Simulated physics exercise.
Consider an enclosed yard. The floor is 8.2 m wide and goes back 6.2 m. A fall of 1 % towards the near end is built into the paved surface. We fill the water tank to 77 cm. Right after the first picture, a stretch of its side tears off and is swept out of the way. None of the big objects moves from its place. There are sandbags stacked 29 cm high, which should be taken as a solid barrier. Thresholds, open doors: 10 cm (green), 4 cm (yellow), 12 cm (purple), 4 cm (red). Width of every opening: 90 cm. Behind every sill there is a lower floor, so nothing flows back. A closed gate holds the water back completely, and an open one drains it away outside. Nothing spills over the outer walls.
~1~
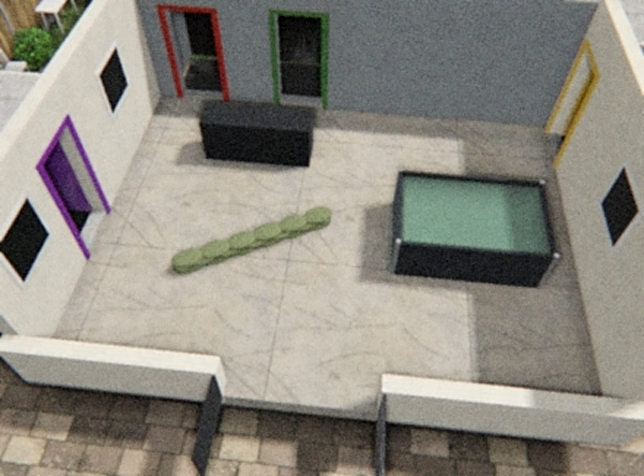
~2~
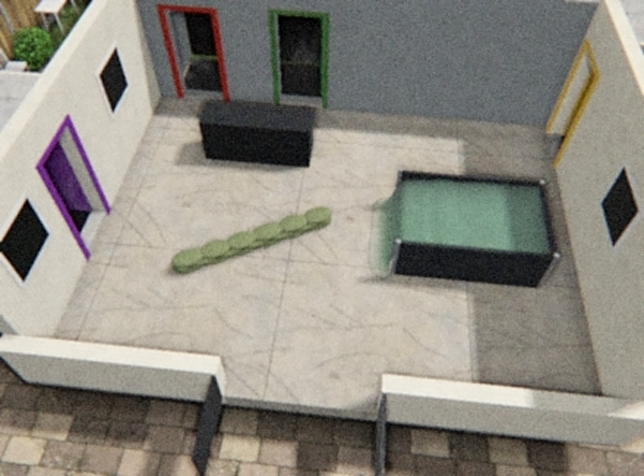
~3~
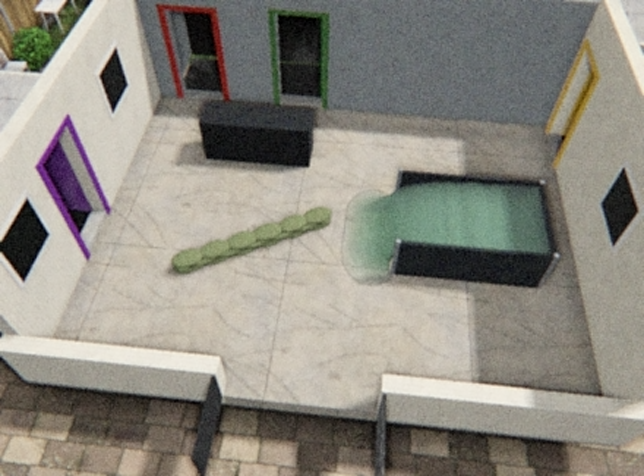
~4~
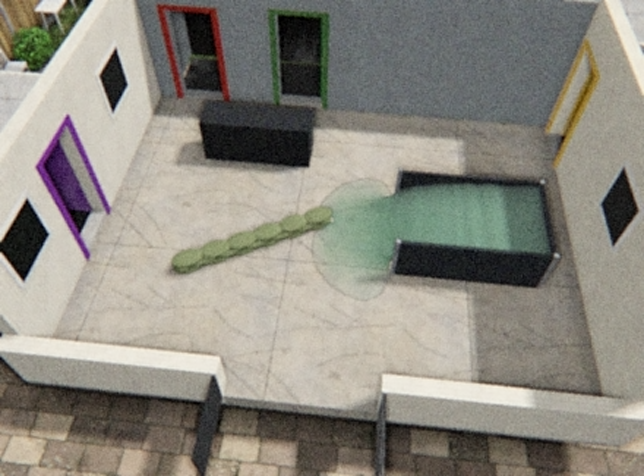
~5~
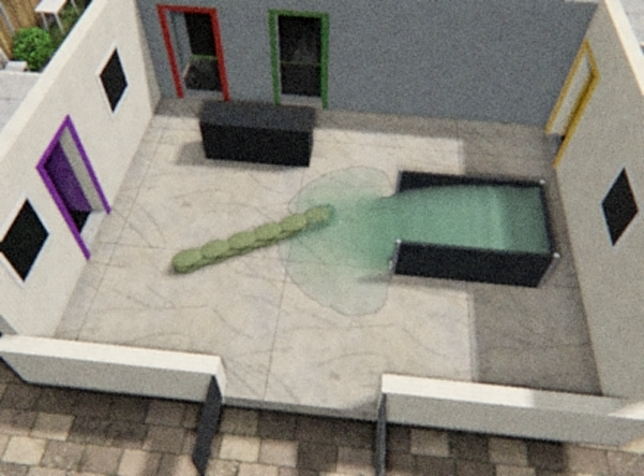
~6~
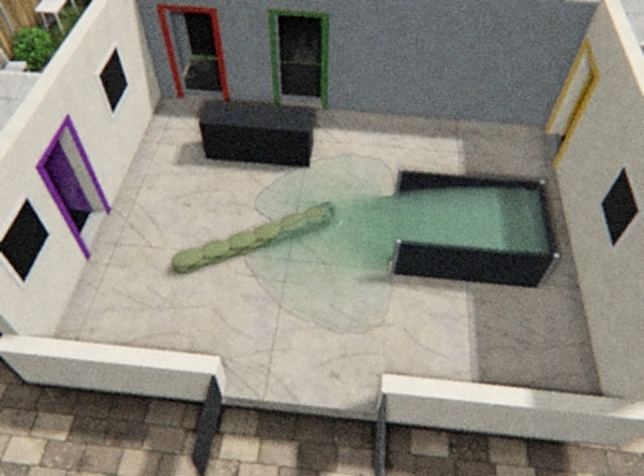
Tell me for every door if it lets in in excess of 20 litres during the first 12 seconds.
In the first 12 seconds the green door does not let in over 20 litres; the yellow door lets in over 20 litres; the purple door lets in over 20 litres; the red door lets in over 20 litres.
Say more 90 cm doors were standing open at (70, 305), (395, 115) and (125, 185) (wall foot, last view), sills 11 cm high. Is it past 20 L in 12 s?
Note, doorways in listed order: Goes beyond, stays short, goes beyond.
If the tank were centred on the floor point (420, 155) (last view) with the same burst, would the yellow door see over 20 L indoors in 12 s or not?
Against the limit, the yellow door gets no more than that.
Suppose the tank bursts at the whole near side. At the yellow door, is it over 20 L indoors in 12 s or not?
In that case, yellow door: More than that.
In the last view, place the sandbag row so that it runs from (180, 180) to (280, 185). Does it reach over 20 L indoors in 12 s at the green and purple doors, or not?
Against the limit, the green door stays within it and the purple door goes beyond it.
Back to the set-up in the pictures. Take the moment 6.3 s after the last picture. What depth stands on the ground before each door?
Centimetres: Green 5 / yellow 3 / purple 10 / red 9.
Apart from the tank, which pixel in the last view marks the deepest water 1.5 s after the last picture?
In the final picture, near (43, 360).
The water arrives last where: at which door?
The yellow door.
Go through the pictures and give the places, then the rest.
The water tank at (472, 214) is whole and still, 77 cm deep, in the first frame.
Water pours out at (397, 226) and has run 0.9 m, to (390, 200); typically 10 cm deep outside, 77 cm at the water tank's back, in the second frame.
The front is at (364, 195), 1.1 m from the gap at (397, 228); 1.3 m2 of floor is under water; 77 cm left at the back of the water tank, in the third frame.
The front is at (320, 263), 1.4 m from the gap at (396, 229); 2.6 m2 of floor is under water; 77 cm left at the back of the water tank, in the fourth frame.
Water pours out at (396, 230) and has run 2.0 m, to (283, 248); typically 7 cm deep outside, 74 cm at the water tank's back, in the fifth frame.
Water pours out at (396, 230) and has run 2.6 m, to (250, 256); typically 5 cm deep outside, 65 cm at the water tank's back, in the sixth frame.
Then, 0.7 s after the last picture water covers 30 % of the floor and is deepest (40 cm) near (338, 226); green door not reached, yellow door not reached, purple door not reached, red door not reached.
Then, 1.5 s after the last picture water covers 45 % of the floor and is deepest (45 cm) near (43, 360); green door 12 cm at the sill, 0 L in, yellow door not reached, purple door not reached, red door not reached.
Then, 2.8 s after the last picture water covers 55 % of the floor and is deepest (36 cm) near (43, 360); green door 9 cm at the sill, 5 L in, yellow door not reached, purple door 21 cm at the sill, 4 L in, red door 6 cm at the sill, 0 L in.
Then, 6.3 s after the last picture water covers 70 % of the floor and is deepest (14 cm) near (158, 104); green door 5 cm at the sill, 6 L in, yellow door 3 cm at the sill, 0 L in, purple door 10 cm at the sill, 88 L in, red door 9 cm at the sill, 24 L in.
Then, 11.3 s after the last picture water covers 85 % of the floor and is deepest (10 cm) near (488, 209); green door 4 cm at the sill, 6 L in, yellow door 7 cm at the sill, 72 L in, purple door 6 cm at the sill, 88 L in, red door 3 cm at the sill, 48 L in.
